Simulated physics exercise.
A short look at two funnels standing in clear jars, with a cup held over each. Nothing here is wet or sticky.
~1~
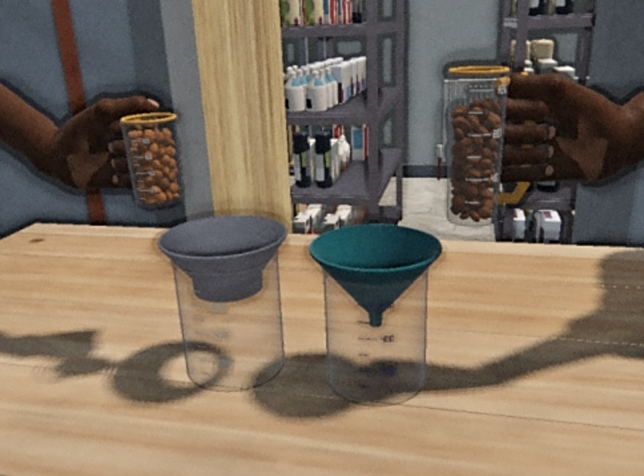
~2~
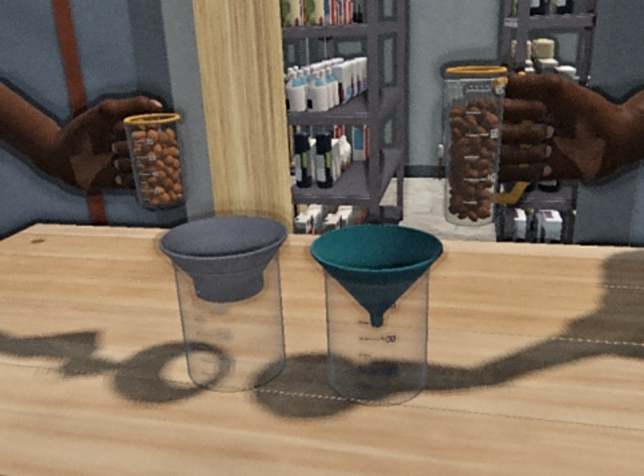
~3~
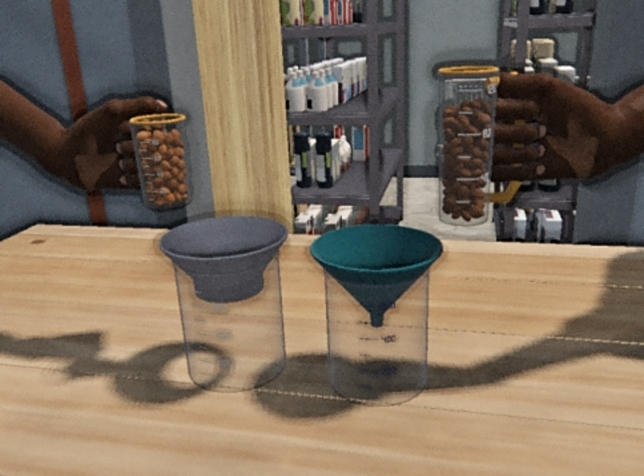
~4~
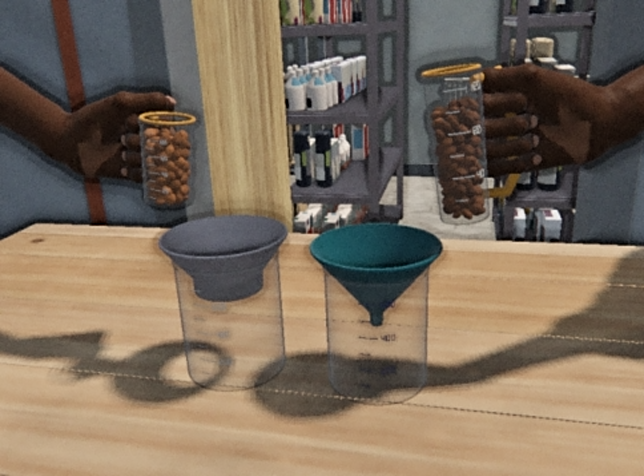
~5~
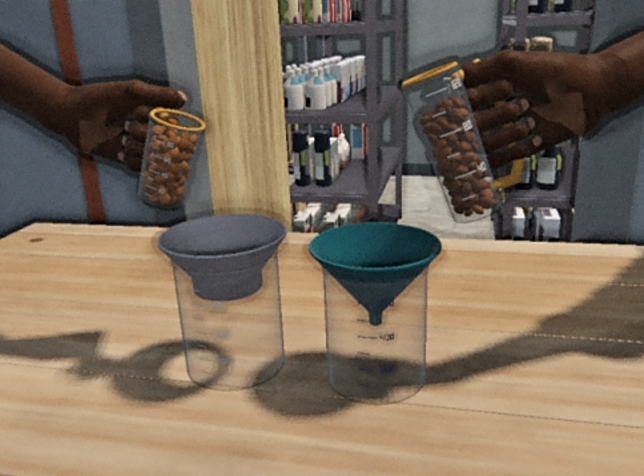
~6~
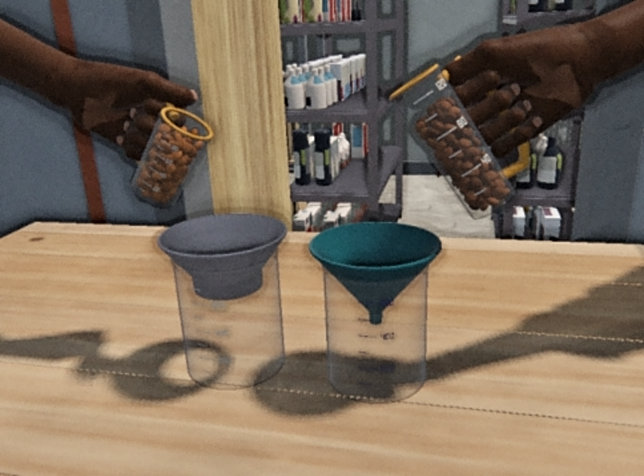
In a shop-like room with shelves of bottles behind, a fixed, slightly raised view looks across a pale wooden table. A wide-necked grey funnel on the left and a narrow-spouted teal one on the right sit in clear jars, while a hand at each side holds a clear, orange-rimmed cup of brown pieces. The hands shift the cups slightly, then tilt them steadily inward, towards each other.
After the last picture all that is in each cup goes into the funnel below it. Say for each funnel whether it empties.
The left funnel runs clear and the right funnel gets blocked.
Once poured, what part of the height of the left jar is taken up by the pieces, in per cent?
Close to 15 per cent.
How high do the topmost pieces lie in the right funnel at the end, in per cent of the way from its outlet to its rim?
It comes to 90 per cent or so.
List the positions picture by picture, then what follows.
The first picture shows left funnel at (224, 244), outlet at (229, 288), about 7 pieces wide; left cup at (154, 161), holding bits of cat kibble; right funnel at (375, 255), outlet at (376, 325), narrower than one piece; right cup at (475, 148), holding bits of dog kibble.
The second picture shows left cup at (158, 162), upright; right cup at (472, 148), upright.
The third picture shows left cup at (163, 162), upright; right cup at (465, 147), upright.
The fourth picture shows left cup at (168, 161), tipped 7°; right cup at (458, 146), tipped 7°.
The fifth picture shows left cup at (170, 160), tipped 20°; right cup at (454, 146), tipped 20°.
The sixth picture shows left funnel at (224, 242), outlet at (229, 286); left cup at (170, 160), tipped 34°; right funnel at (375, 253), outlet at (376, 322); right cup at (454, 145), tipped 34°.
Then, 0.41 s past the last view, left, all still in the cup; right, all still in the cup.
Then, 0.77 s past the last view, left, nearly all still in the cup, a small part in or over the funnel, a stray few down in the jar; right, nearly all still in the cup, a stray few in or over the funnel.
Then, 1.07 s past the last view, left, about a third still in the cup, about a quarter in or over the funnel, about a third down in the jar; right, about two thirds still in the cup, about a third in or over the funnel.
Finally, left, all down in the jar; right, all stuck in the funnel, none down in the jar.
